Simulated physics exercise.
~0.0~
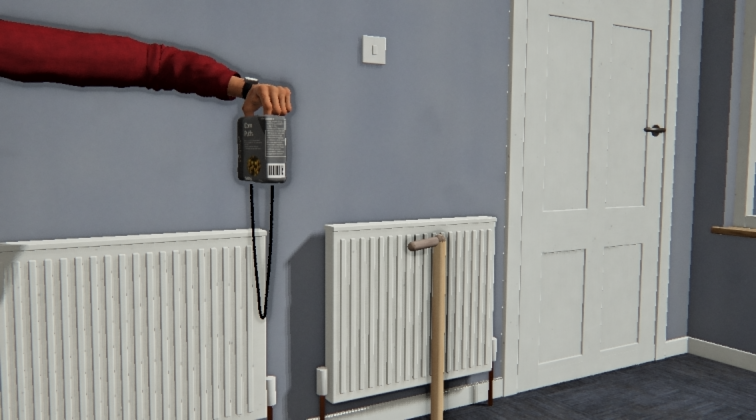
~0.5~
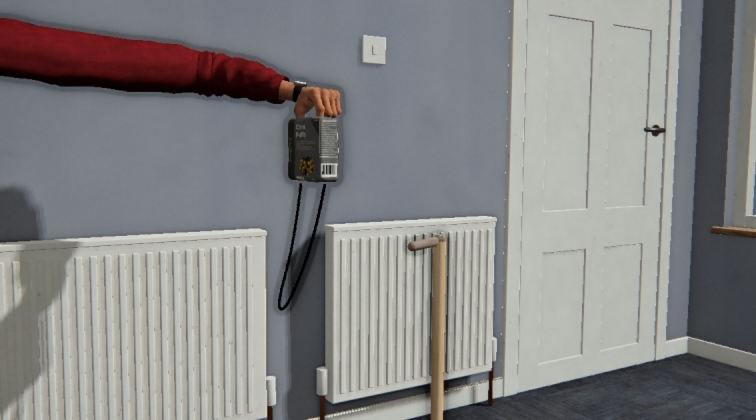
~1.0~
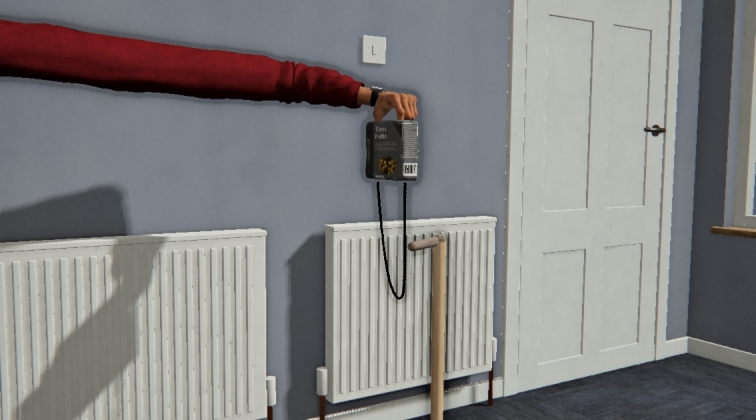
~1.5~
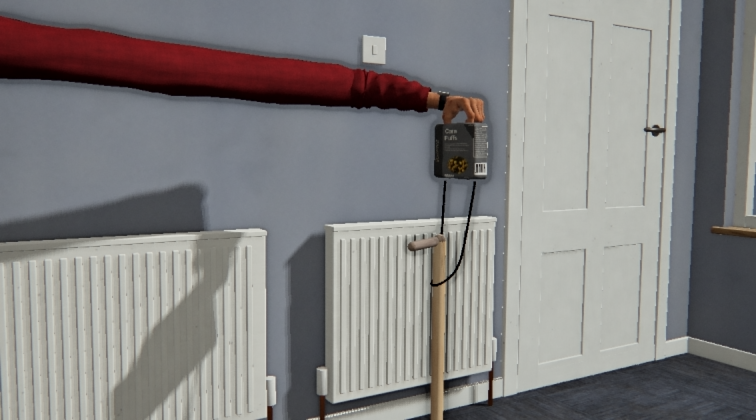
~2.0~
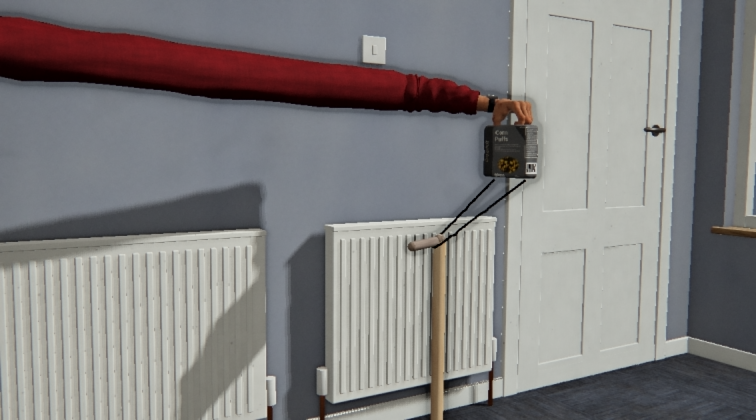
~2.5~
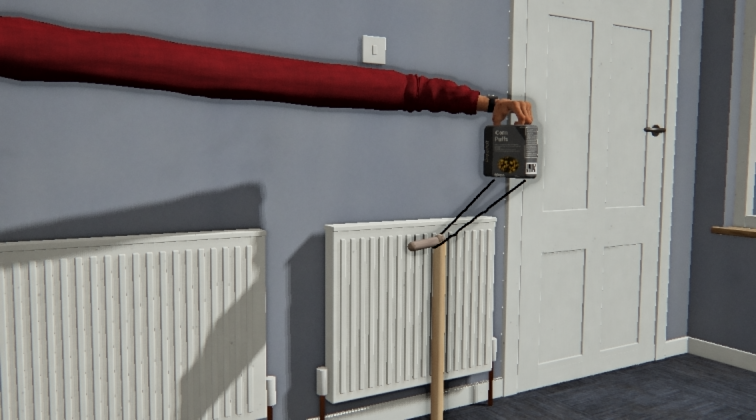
In a room with blue-grey walls, two white radiators and a white door, an arm in a red sleeve holds up a small grey pouch with a long dark loop dangling beneath it. The hand carries the pouch steadily to the right at a level height, toward a short wooden post with a bar at its top. The loop sways below as the pouch nears the post and then passes over it. The low-hanging loop catches on the bar and pulls taut at a slant. The hand stops beside the door, with the pouch still upright and snagged.
